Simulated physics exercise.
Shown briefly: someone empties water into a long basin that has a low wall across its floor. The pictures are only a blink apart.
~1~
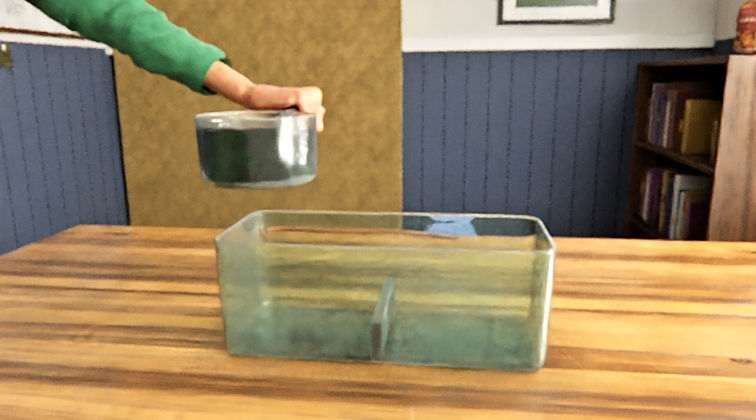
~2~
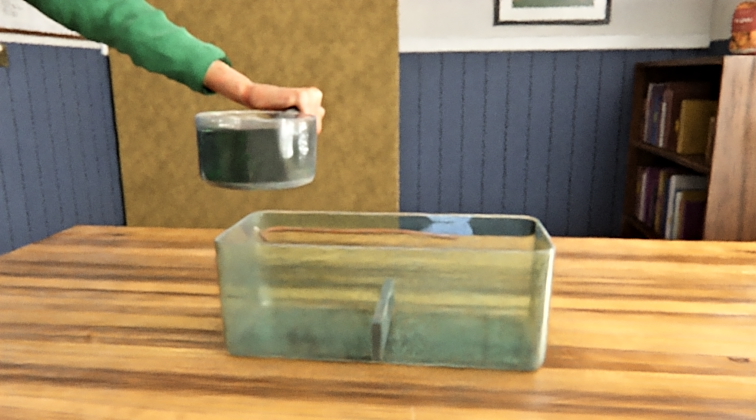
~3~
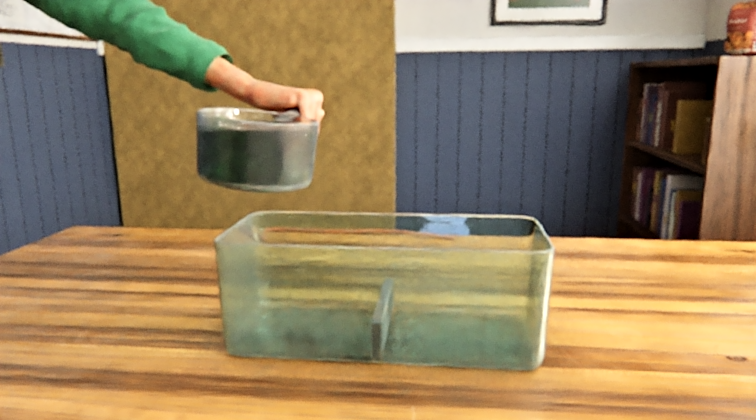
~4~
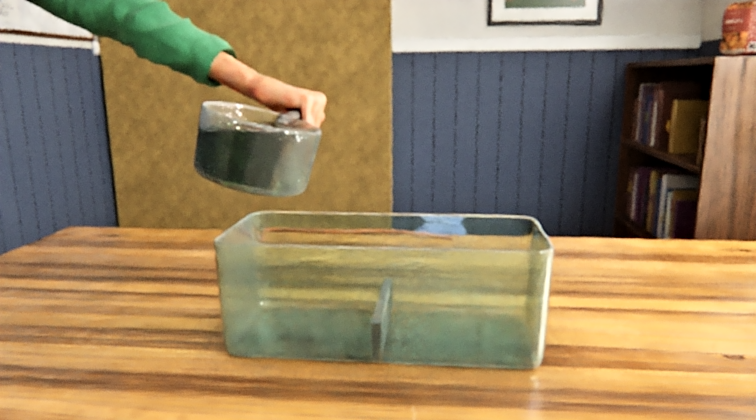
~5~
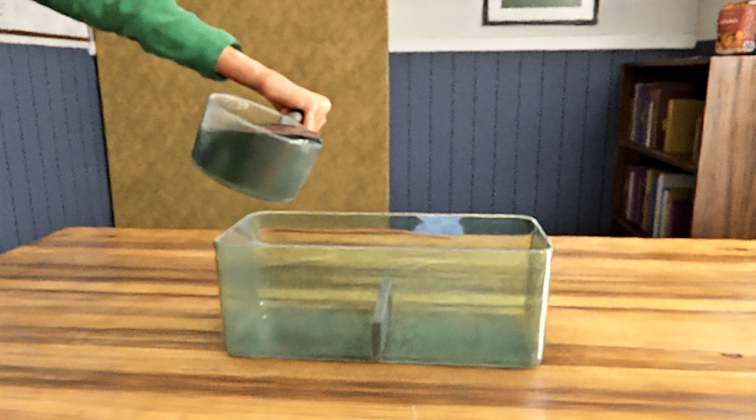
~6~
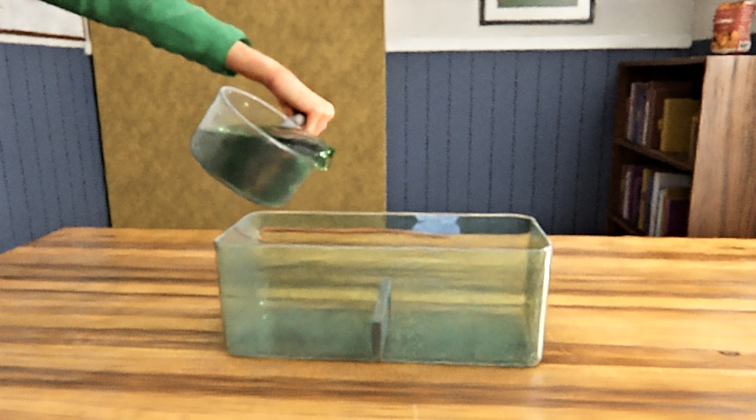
A hand in a green sleeve held a clear bowl of water above a long glass basin with a low wall inside, then tilted it to the right until water reached the rim and began slipping over.
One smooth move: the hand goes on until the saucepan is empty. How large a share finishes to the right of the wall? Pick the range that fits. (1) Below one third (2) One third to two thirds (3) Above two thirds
Below one third (1).
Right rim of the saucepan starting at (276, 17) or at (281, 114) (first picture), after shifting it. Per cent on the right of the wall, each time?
Start one gives some 10 %, start two some 20 %.
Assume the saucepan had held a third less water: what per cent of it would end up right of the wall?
I'd put it at some 10 %.
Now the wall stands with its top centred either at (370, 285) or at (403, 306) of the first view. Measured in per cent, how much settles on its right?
Note - case one near 25 %, case two near 20 %.
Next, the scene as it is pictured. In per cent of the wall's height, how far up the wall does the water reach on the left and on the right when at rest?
Once it is still, the left part shows 60 per cent and the right part 10.
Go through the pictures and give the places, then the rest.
In the first frame, it leans 0°; its right rim is at (314, 117); the water meets the walls at (206, 125) and (313, 125); the long basin's rim runs from (236, 226) to (546, 235); the wall's top is at (384, 299).
In the second frame, it leans 2°; its right rim is at (314, 120); the water meets the walls at (206, 125) and (313, 127).
In the third frame, it leans 7°; its right rim is at (316, 125); the water meets the walls at (207, 125) and (315, 129).
In the fourth frame, it leans 15°; its right rim is at (319, 134); the water meets the walls at (208, 125) and (317, 131).
In the fifth frame, it leans 25°; its right rim is at (320, 146); the water meets the walls at (205, 129) and (319, 138); 1 per cent is over the edge.
In the sixth frame, it leans 37°; its right rim is at (319, 160); the water meets the walls at (204, 129) and (313, 146); 6 per cent is over the edge.
A moment on, the saucepan is tipped right over and 18 per cent is still to pour, 53 is left of the wall and 8 right of it.
Next, the saucepan is tipped right over and 2 per cent is still to pour, 82 is left of the wall and 12 right of it.
Then the saucepan is tipped right over and 0 per cent is still to pour, 81 is left of the wall and 16 right of it.
Later the saucepan is tipped right over and 0 per cent is still to pour, 80 is left of the wall and 17 right of it.
In the end 80 per cent lies left of the wall, 17 right of it and 3 outside.
